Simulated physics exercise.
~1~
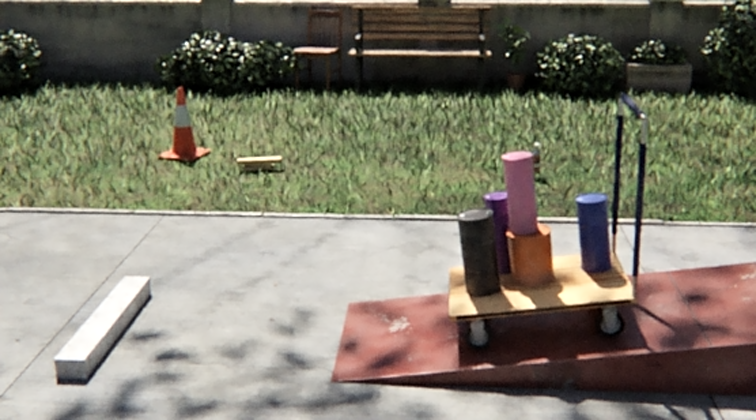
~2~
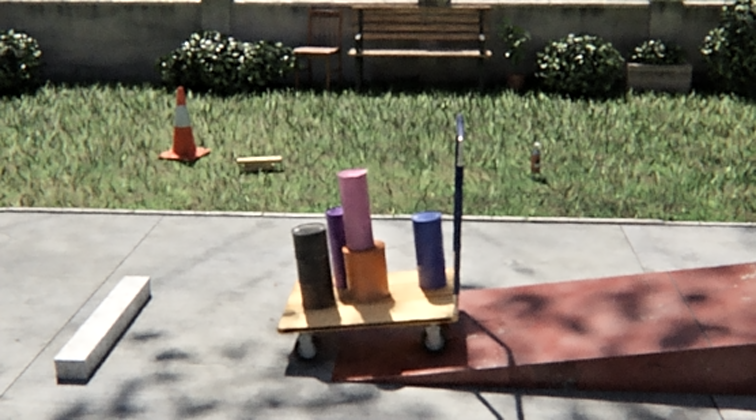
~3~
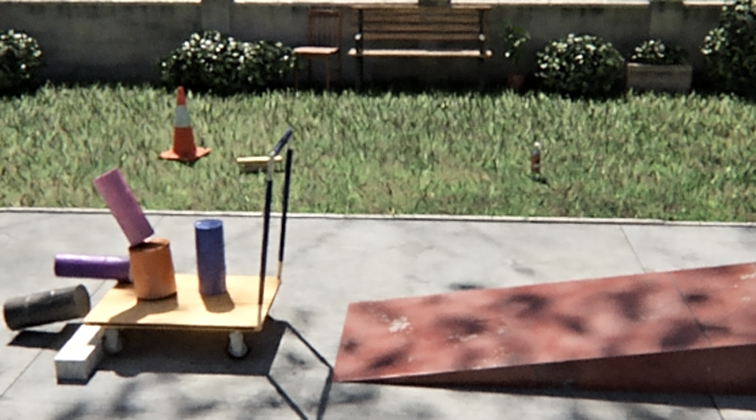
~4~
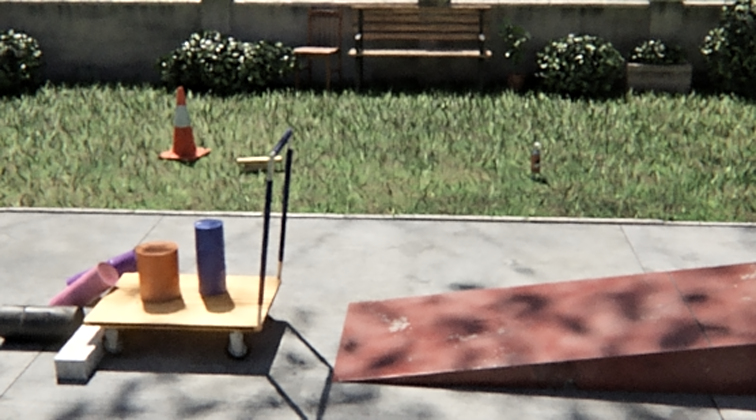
At first, a flat wooden trolley with a tall handle stands on a red ramp, carrying black, purple, pink and blue cylinders and an orange pail, with the pink one perched on the pail. It rolls down to the left and onto the level paving with its load still in place. The trolley then reaches the pale kerb block and stops. The black and purple cylinders topple off the front, while the pink one tips leftward from the pail and falls after them. Finally, those three lie beyond the deck, while the blue cylinder and orange pail remain standing aboard.
